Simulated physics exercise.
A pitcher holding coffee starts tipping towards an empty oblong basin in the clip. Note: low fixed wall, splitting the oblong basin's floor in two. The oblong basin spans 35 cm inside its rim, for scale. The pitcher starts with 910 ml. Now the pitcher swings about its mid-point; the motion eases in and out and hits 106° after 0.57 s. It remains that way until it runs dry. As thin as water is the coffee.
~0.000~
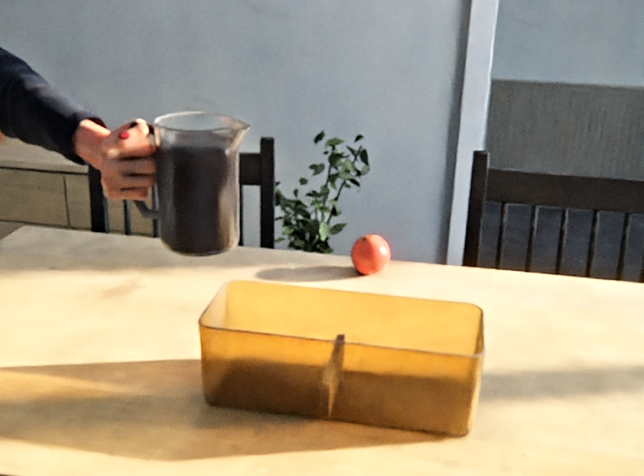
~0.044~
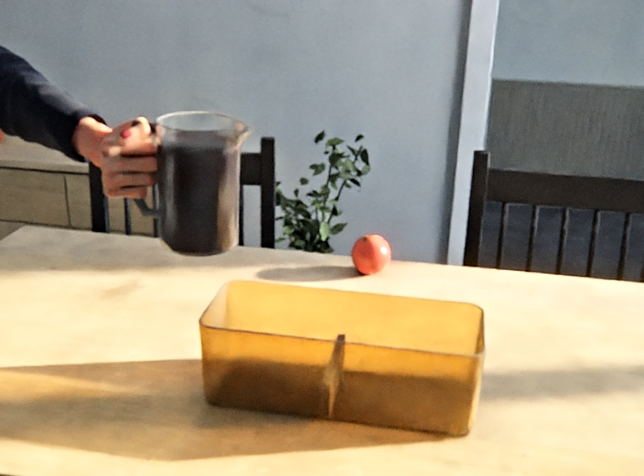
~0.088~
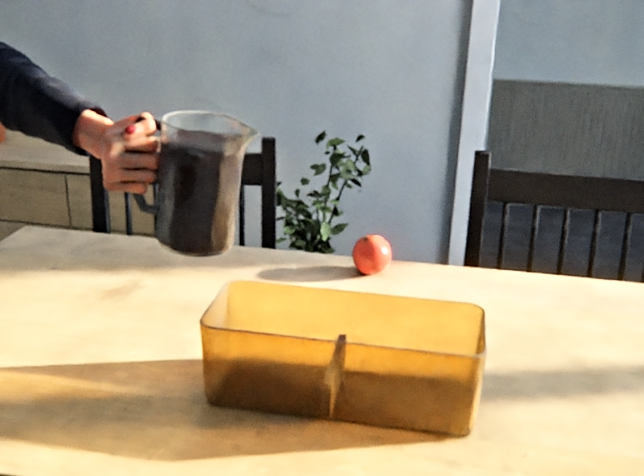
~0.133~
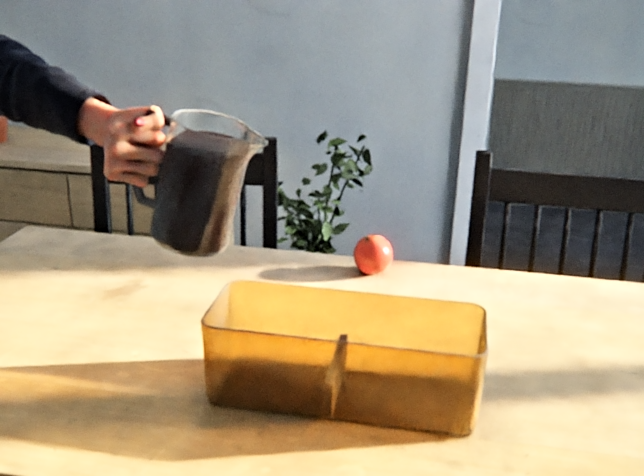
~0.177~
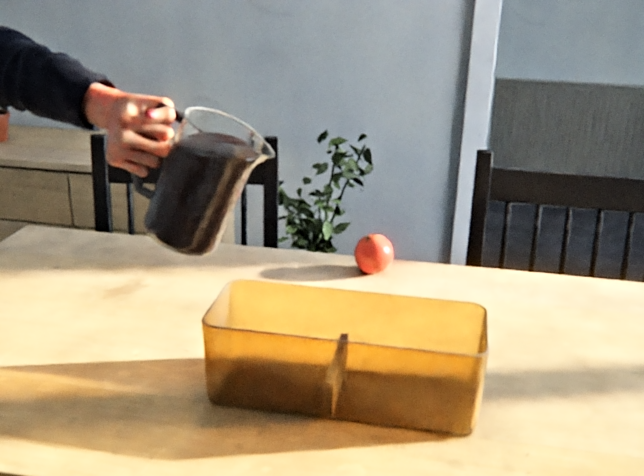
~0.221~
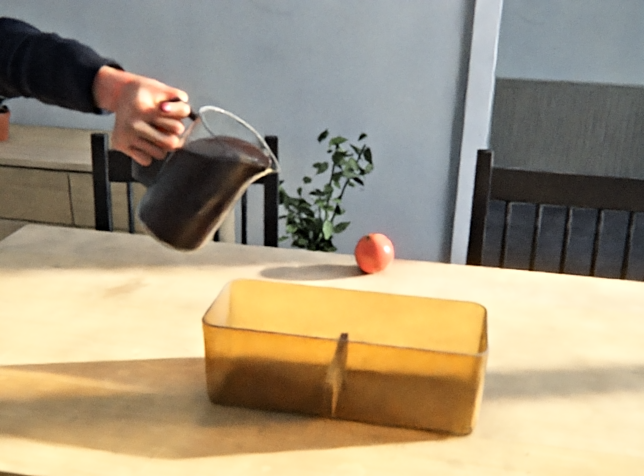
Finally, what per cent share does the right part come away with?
Roughly 18 per cent.
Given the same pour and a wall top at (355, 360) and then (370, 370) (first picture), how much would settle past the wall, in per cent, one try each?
Roughly 5 per cent, then 15 per cent.
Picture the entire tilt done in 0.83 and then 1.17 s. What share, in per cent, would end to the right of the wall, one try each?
Respectively 20 and 25 %.
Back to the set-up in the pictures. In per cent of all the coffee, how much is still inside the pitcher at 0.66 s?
About 28 percent.
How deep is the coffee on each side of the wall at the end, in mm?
Left part about 32 mm deep, right part about 8 mm deep.
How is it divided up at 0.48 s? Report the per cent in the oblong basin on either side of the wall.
Left roughly 6 per cent, right roughly 4.
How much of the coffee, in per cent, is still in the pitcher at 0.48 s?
I'd put it near 68 percent.
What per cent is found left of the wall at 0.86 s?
The left part holds some 58 per cent.
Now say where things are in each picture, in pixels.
In the first frame, it leans 0°; its right rim is at (251, 127); the coffee meets the walls at (162, 137) and (237, 143); the oblong basin's rim runs from (212, 302) to (483, 331); the wall's top is at (334, 358).
In the second frame, it leans 2°; its right rim is at (253, 128); the coffee meets the walls at (164, 136) and (239, 144).
In the third frame, it leans 6°; its right rim is at (259, 134); the coffee meets the walls at (168, 134) and (242, 146).
In the fourth frame, it leans 14°; its right rim is at (267, 143); the coffee meets the walls at (172, 148) and (250, 149).
In the fifth frame, it leans 23°; its right rim is at (274, 155); the coffee meets the walls at (168, 167) and (260, 153).
In the sixth frame, it leans 35°; its right rim is at (280, 170); the coffee meets the walls at (164, 172) and (269, 158).
After 0.48 s the tilt is 99° and 68 per cent is still to pour, 6 is left of the wall and 4 right of it.
After 0.66 s the tilt is 106° and 27 per cent is still to pour, 44 is left of the wall and 8 right of it.
After 0.86 s the tilt is 106° and 7 per cent is still to pour, 58 is left of the wall and 17 right of it.
After 1.07 s the tilt is 106° and 1 per cent is still to pour, 69 is left of the wall and 18 right of it.
In the end 71 per cent lies left of the wall, 18 right of it and 11 outside.
